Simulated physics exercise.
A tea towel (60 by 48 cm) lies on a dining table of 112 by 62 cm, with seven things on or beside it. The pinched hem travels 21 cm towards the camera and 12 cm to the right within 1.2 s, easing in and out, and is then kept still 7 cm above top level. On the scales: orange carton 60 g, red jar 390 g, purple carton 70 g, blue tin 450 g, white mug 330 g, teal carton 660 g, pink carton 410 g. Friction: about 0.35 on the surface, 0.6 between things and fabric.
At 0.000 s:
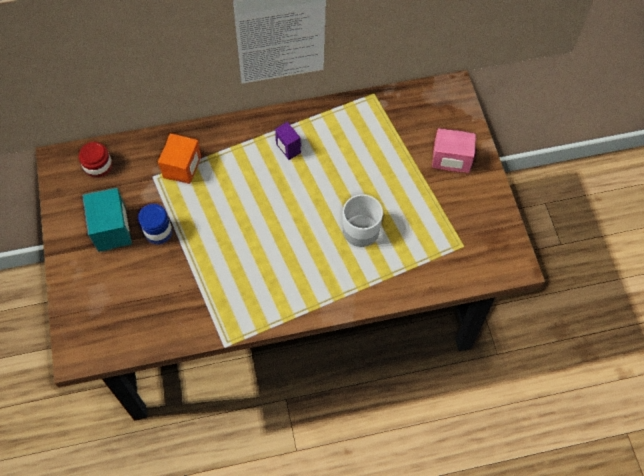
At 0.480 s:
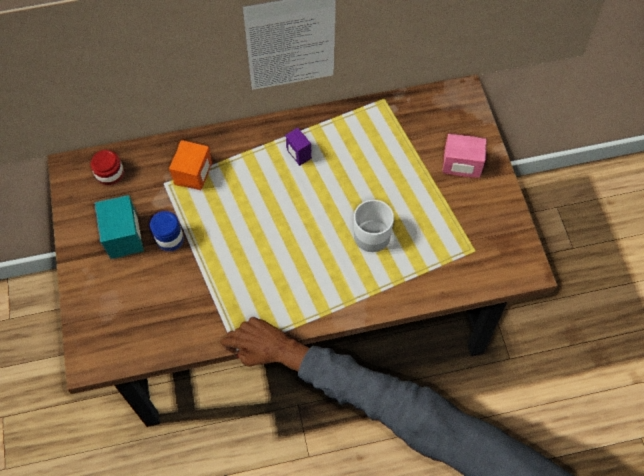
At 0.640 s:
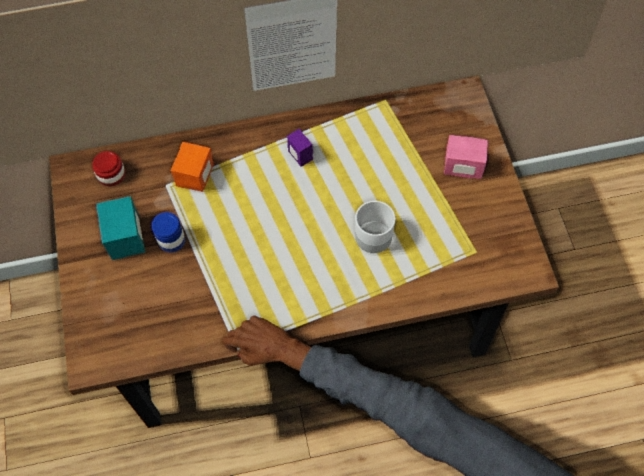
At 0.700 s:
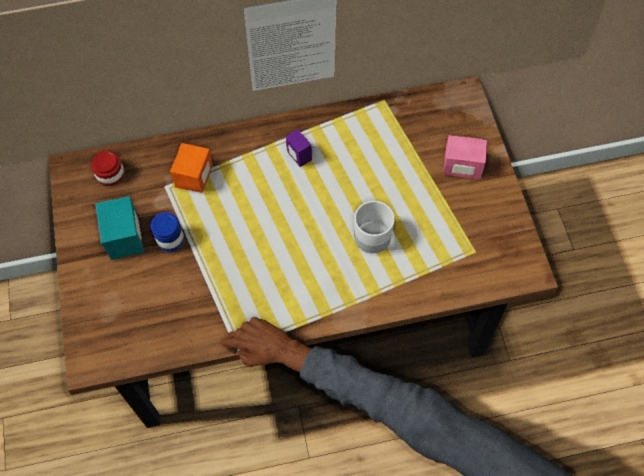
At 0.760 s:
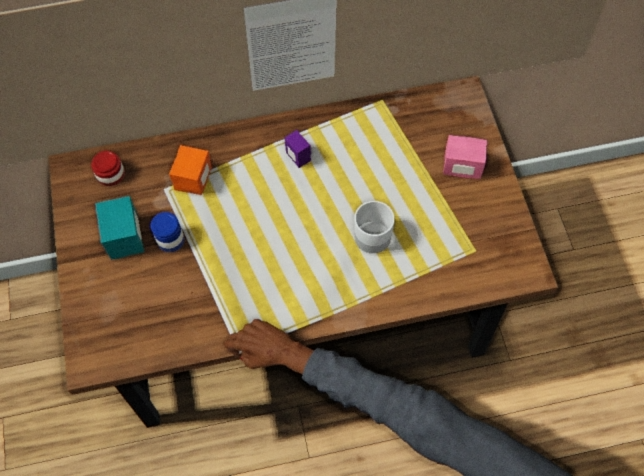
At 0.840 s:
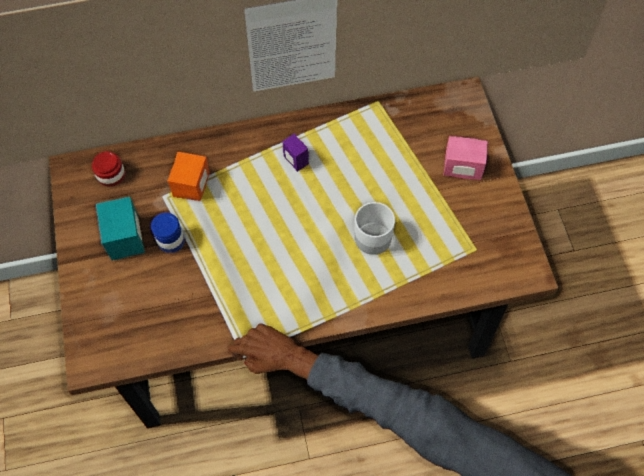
In this clip, a hand reaches in and pinches the near edge of a striped yellow cloth on a wooden table, then tugs it slightly, the orange and purple boxes shifting a little while the white mug stays put.
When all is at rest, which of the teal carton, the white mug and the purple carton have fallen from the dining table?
Result: Teal carton remains up there, white mug keeps to the top, purple carton stays on.
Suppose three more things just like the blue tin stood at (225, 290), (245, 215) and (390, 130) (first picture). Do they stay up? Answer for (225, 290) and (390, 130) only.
In turn: Goes over, remains.
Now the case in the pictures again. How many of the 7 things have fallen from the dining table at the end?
That makes 0.
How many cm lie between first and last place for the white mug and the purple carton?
About: White mug 10 cm, purple carton 20 cm.
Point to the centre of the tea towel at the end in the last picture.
Near (318, 281).
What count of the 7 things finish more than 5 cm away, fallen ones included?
I count 3.
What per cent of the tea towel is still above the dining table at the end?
Some 80 per cent of it.
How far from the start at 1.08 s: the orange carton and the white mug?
About: Orange carton 6 cm, white mug 2 cm.
By 1.1 s, 95 % of the tea towel is still over the top; purple carton 6 cm off its start, white mug 1 cm off its start, orange carton 7 cm off its start.
By 1.3 s, 90 % of the tea towel is still over the top; purple carton 12 cm off its start, white mug 4 cm off its start, orange carton 11 cm off its start.
By 1.6 s, 85 % of the tea towel is still over the top; purple carton 19 cm off its start at (276, 206), white mug 8 cm off its start at (374, 251), orange carton 14 cm off its start at (197, 208).
By 1.8 s, 80 % of the tea towel is still over the top; purple carton 21 cm off its start, white mug 10 cm off its start, orange carton 14 cm off its start.
By 3.4 s, 80 % of the tea towel is still over the top; purple carton 21 cm off its start at (271, 215), white mug 10 cm off its start at (374, 260), teal carton 0 cm off its start at (116, 219), orange carton 13 cm off its start at (197, 208).
